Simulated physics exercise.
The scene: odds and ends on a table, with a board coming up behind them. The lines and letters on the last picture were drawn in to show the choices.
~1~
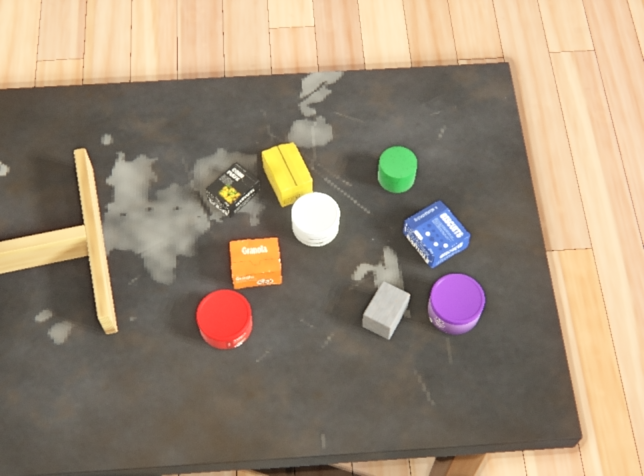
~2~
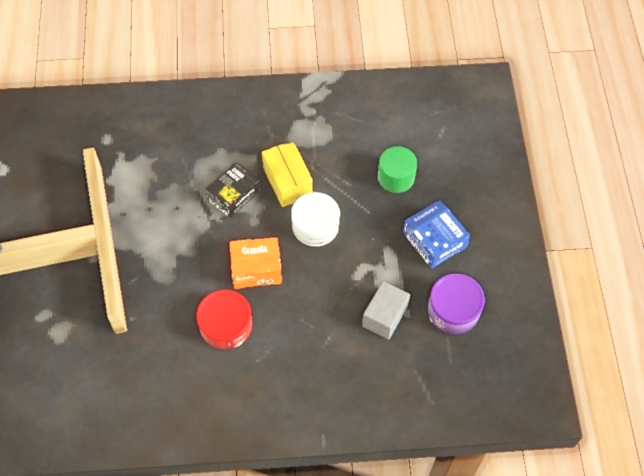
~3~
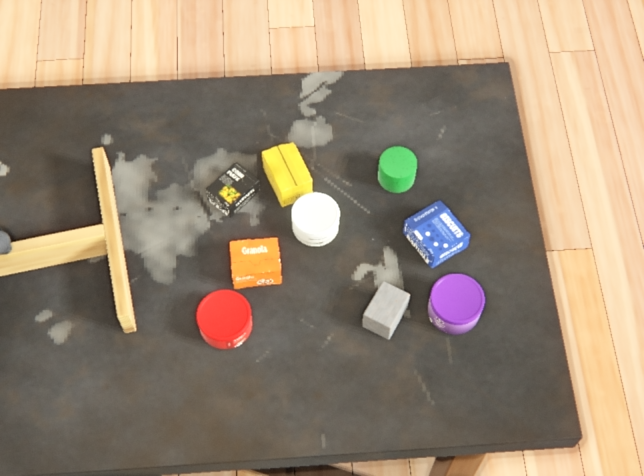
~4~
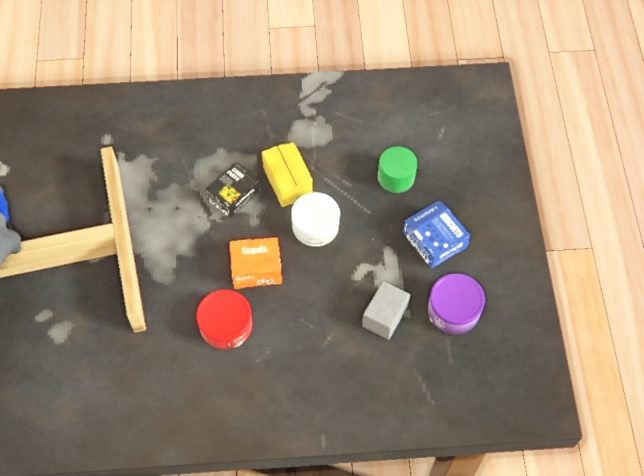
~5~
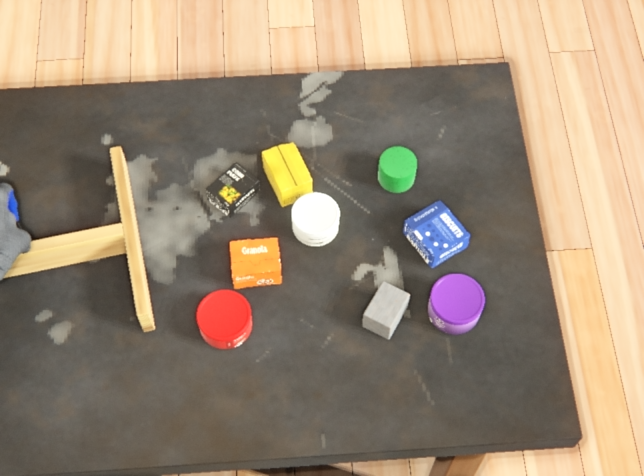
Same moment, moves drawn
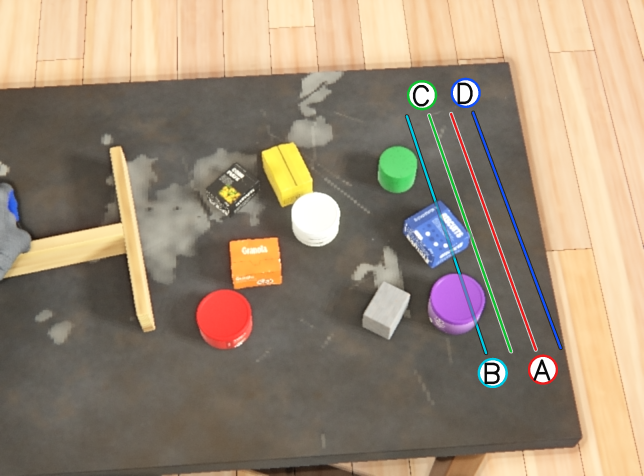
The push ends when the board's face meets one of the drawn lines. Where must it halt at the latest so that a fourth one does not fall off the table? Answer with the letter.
The farthest such stop is A.
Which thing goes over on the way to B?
The purple jar.
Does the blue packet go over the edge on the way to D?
Yes.
On the marked copy, A at (491, 225); B at (444, 227); C at (468, 226); D at (514, 223).
Following A. Soon after the start, board (261, 219); yellow box (320, 162); red jar (313, 308).
Later, board (390, 212); purple jar (522, 315); blue packet (468, 231).
In the end, board (492, 206); blue packet over the edge; purple jar over the edge; three fallen.
As for the rest, B is within the limit but short; C is within the limit but short; D drops six.
